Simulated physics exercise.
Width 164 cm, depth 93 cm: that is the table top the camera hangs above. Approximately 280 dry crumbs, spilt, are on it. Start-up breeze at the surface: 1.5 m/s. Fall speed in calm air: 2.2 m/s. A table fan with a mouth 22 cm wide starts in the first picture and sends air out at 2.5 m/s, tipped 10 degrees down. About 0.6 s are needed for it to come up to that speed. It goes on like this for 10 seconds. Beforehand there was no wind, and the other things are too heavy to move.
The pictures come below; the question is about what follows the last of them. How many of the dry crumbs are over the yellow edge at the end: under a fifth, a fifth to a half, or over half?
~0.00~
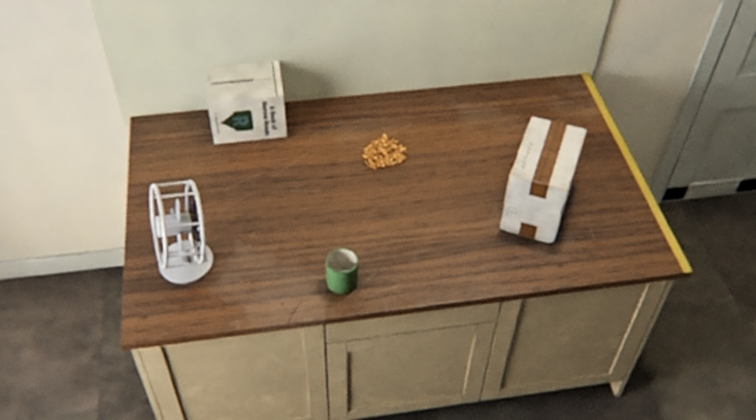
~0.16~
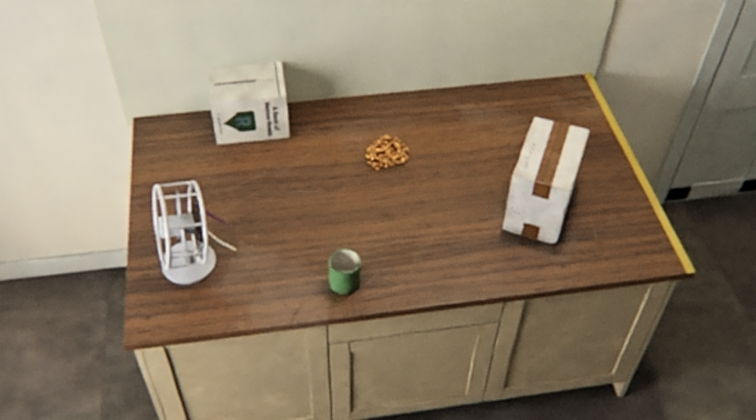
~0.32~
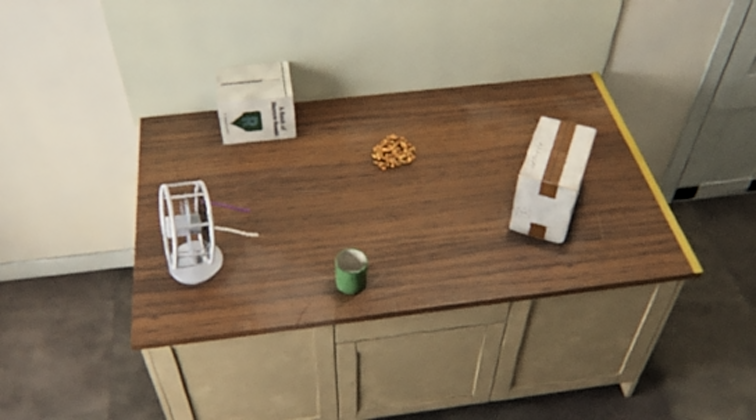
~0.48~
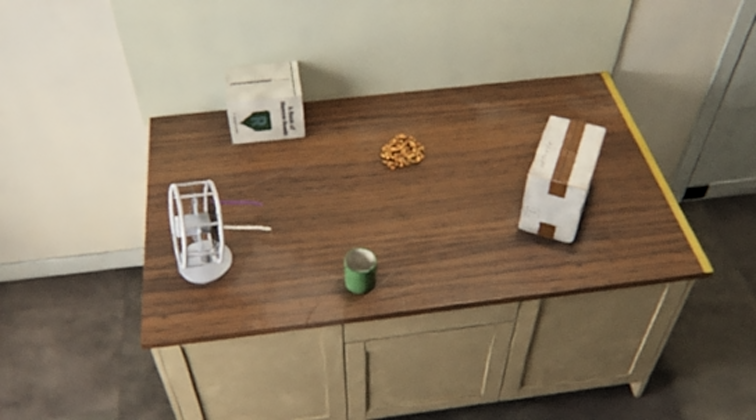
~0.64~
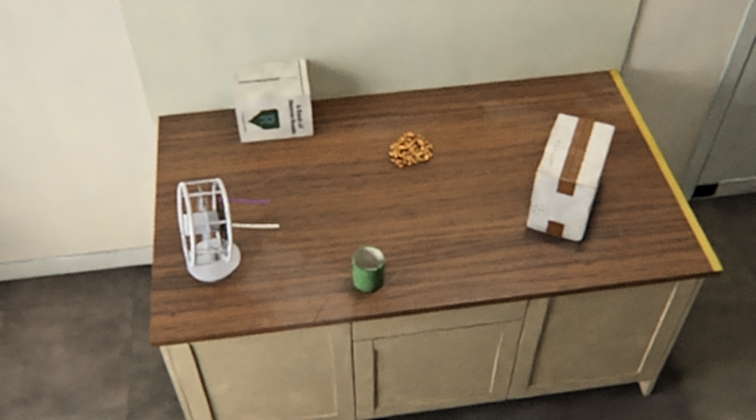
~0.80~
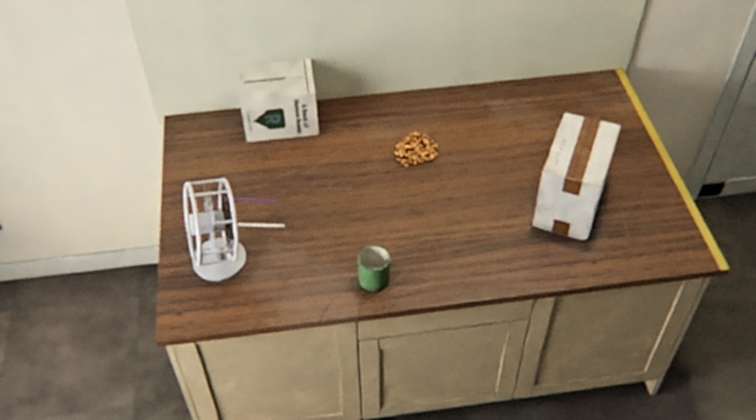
Of the dry crumbs, not even a fifth end over the yellow edge.
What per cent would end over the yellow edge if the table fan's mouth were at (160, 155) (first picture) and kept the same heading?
Estimate: About 100 %.
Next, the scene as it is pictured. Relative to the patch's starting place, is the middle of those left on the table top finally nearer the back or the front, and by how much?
Backward, some 20 cm.
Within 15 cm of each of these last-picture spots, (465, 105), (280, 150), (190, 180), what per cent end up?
First spot near 50 %, second near 0 %, third near 0 %.
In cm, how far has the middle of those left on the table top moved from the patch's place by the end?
Roughly 30 centimetres.
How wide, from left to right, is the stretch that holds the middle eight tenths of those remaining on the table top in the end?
Roughly 50 cm from left to right.
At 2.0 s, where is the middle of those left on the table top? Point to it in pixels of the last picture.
(476, 108), roughly.
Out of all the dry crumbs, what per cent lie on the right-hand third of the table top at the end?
40 %.
After 2.0 s the count stands so, 0 % are over the yellow edge; the middle of those still in play is near (476, 108).
After 3.2 s the count stands so, 0 % are over the yellow edge; the middle of those still in play is near (476, 108).
After 5.5 s the count stands so, 1 % are over the yellow edge; the middle of those still in play is near (476, 108).
After 10.0 s, at the end, 1 % are over the yellow edge; the middle of those still in play is near (476, 107).
